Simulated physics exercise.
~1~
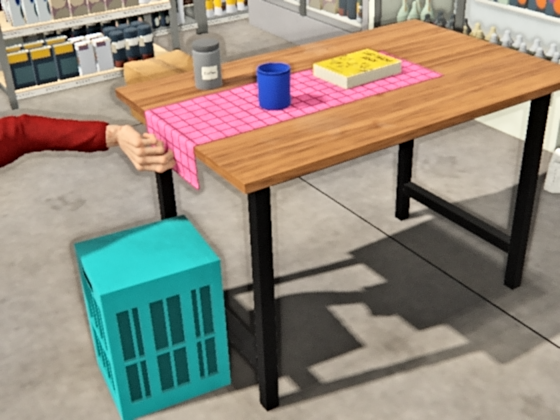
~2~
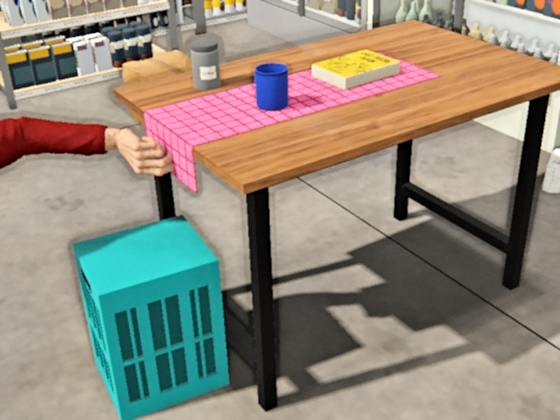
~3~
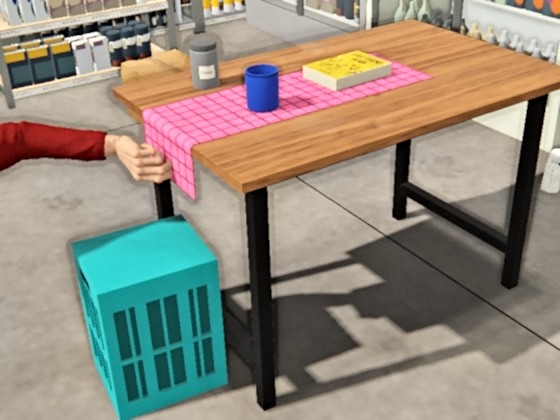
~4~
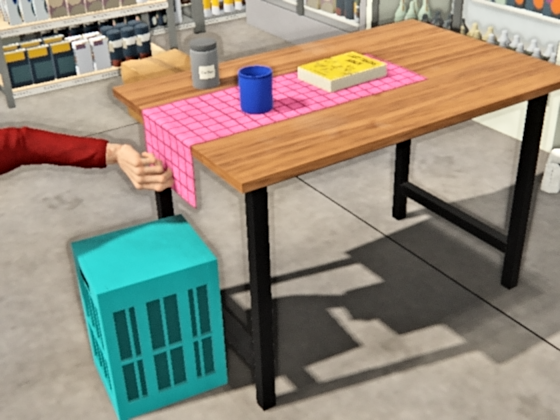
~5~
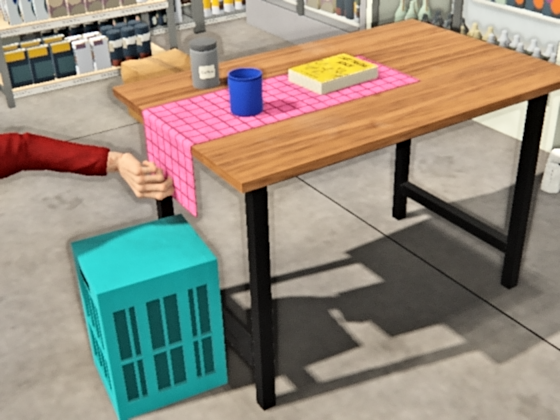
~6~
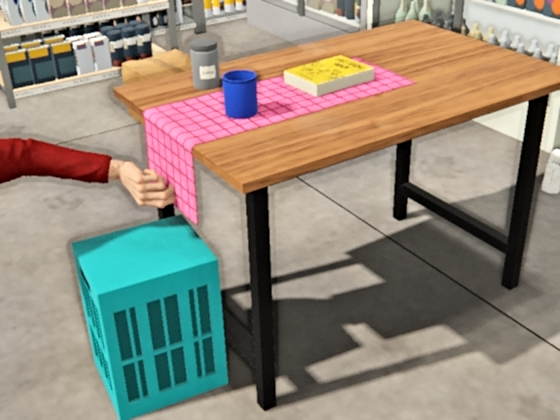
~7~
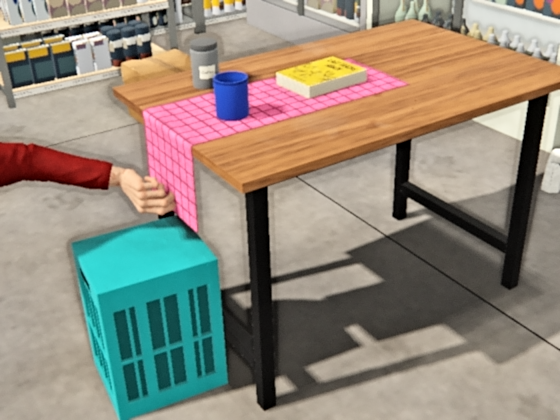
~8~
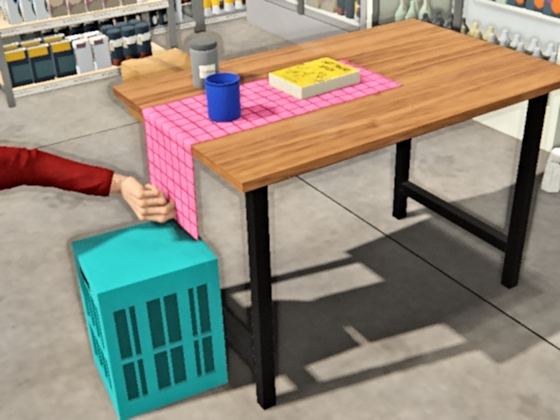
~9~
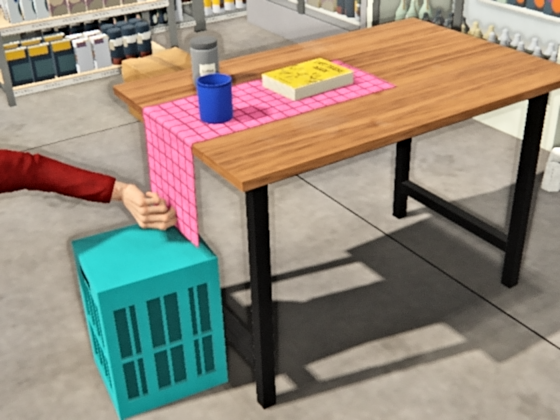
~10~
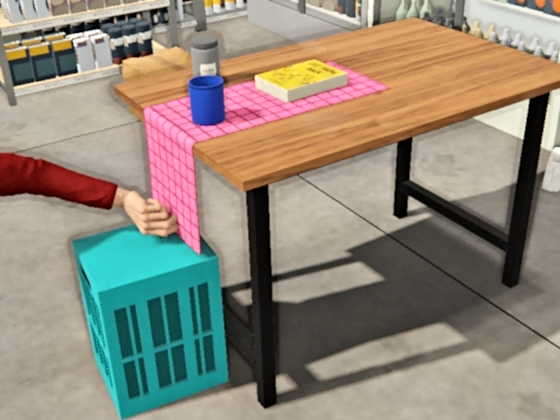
In this clip, a hand in a red sleeve slowly draws a pink checked tablecloth down over the left end of a wooden table, carrying a blue mug and yellow book leftward past a still grey jar, until the hem reaches the turquoise crate, with all three objects still on the table.
